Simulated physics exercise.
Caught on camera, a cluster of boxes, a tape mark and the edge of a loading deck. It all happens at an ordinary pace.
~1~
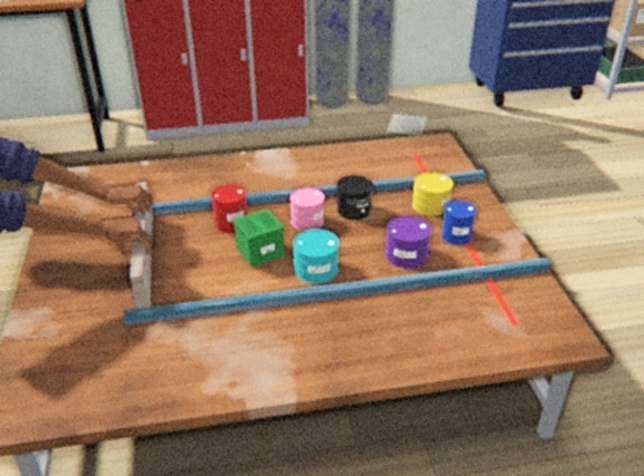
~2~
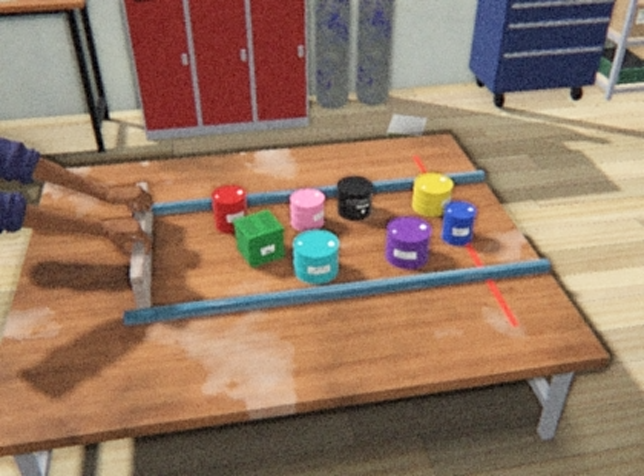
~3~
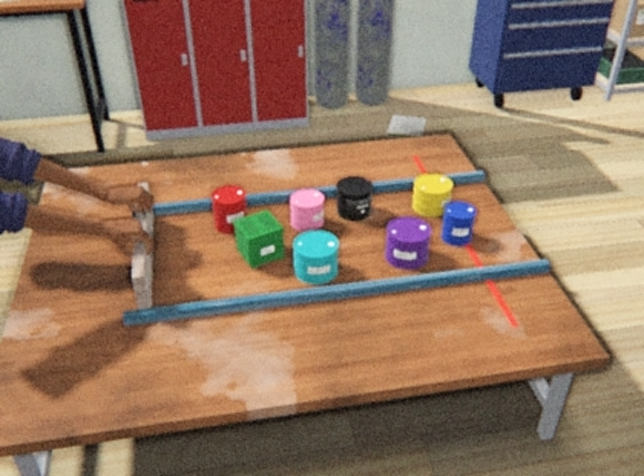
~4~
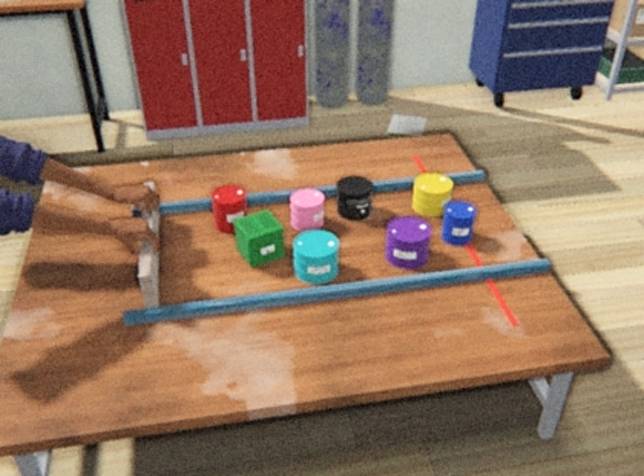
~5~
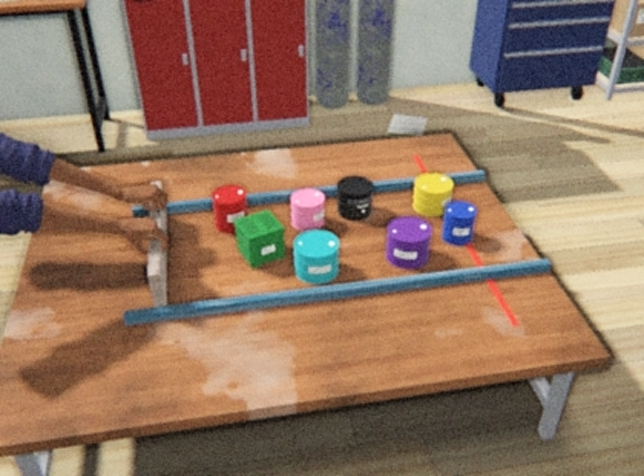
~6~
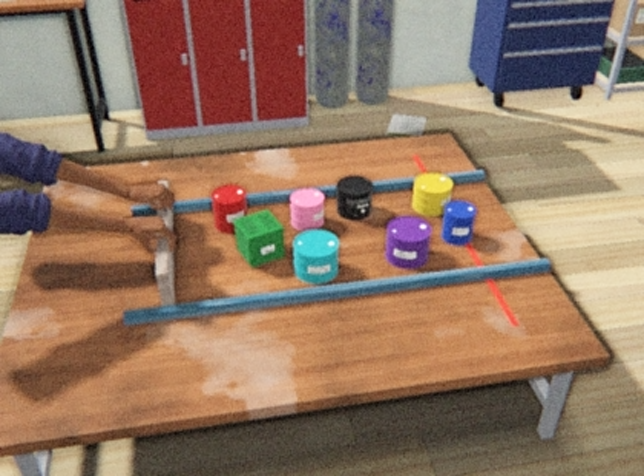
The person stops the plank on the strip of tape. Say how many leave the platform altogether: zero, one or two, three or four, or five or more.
The number that fall off is one or two.
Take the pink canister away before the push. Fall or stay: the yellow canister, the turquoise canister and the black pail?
The yellow canister goes over, the turquoise canister is kept, the black pail stays on.
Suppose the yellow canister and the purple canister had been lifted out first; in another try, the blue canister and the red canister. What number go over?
It would be 0 and 0.
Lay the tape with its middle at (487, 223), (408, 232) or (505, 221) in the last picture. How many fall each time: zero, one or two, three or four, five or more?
The falls would be 3 or 4; no fall at all; 5 or more.
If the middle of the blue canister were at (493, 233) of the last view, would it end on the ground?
It drops off.
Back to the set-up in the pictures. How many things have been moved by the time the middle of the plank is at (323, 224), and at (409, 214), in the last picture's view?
At the one place 5, at the other 8.
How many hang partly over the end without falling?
3 of them.
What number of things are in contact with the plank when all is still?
That makes 4.
Soon after, none off yet; blue canister at rest near (458, 223); yellow canister at rest near (432, 194); purple canister at rest near (408, 242).
Then, none off yet; blue canister moved about its own width near (482, 215); yellow canister moved about its own width near (473, 191); purple canister moved about its own width near (473, 234).
At rest, the number that fall off is one or two; fallen, yellow canister.
